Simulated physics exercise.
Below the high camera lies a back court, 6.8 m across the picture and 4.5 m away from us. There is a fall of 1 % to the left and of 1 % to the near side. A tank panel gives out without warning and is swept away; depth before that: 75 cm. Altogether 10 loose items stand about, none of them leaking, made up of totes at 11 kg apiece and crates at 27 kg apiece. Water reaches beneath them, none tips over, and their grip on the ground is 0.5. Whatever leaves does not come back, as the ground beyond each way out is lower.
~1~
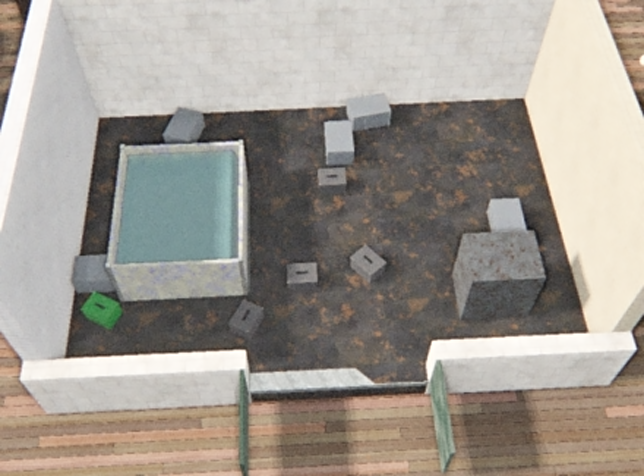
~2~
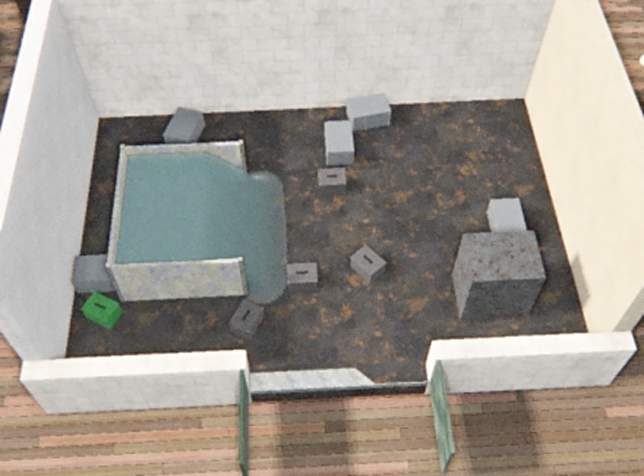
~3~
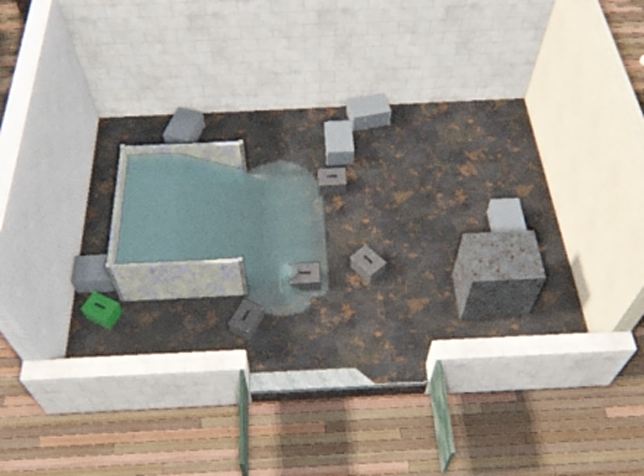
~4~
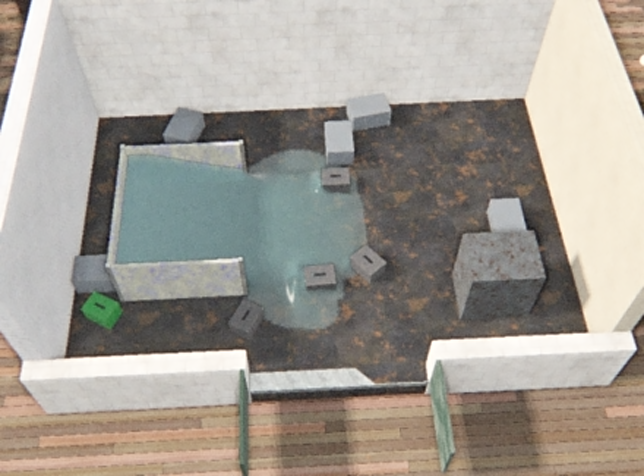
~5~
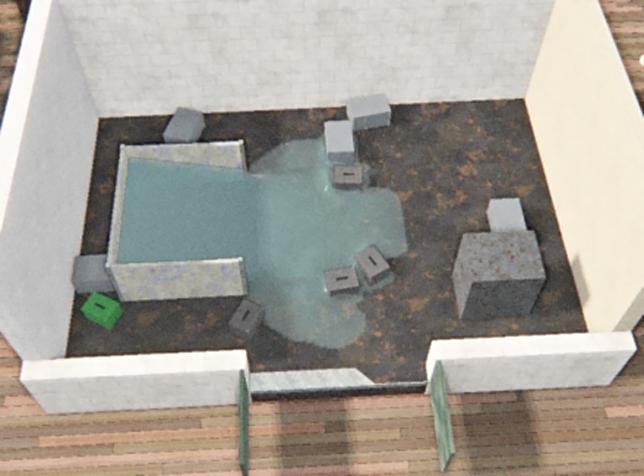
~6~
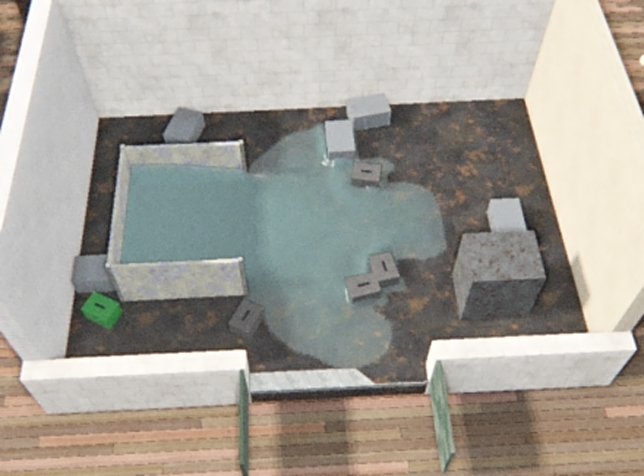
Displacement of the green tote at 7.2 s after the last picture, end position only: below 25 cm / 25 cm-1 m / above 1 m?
I'd bet it stays anchored there.
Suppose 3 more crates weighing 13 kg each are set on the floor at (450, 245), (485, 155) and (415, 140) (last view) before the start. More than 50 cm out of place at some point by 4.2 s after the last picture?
Taking them in the order given: Exceeds it, exceeds it and exceeds it.
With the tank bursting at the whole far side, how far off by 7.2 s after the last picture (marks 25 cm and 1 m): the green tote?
Outcome for the green tote: Long-distance displacement.
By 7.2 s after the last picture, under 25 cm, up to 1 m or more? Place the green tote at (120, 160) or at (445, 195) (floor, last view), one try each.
Run one, it remains planted; run two, it gets swept far.
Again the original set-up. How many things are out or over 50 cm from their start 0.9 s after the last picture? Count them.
I get 5.
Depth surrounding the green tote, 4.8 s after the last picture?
Near 0 cm deep.
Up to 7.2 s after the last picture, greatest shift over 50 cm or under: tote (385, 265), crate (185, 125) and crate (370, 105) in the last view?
First one went too far, second one stayed inside, third one went too far.
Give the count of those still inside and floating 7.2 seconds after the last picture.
It comes to 0 of them.
Then, 0.9 s after the last picture the green tote is near (100, 306), 0.0 m from its start, aground; 0 of 10 are out; 1 afloat.
Then, 2.8 s after the last picture the green tote is near (100, 306), 0.0 m from its start, aground; 0 of 10 are out; 6 afloat.
Then, 4.8 s after the last picture the green tote is near (100, 306), 0.0 m from its start, aground; 0 of 10 are out; 4 afloat.
Then, 7.2 s after the last picture the green tote is near (100, 306), 0.0 m from its start, aground; 1 of 10 are out; 0 afloat.
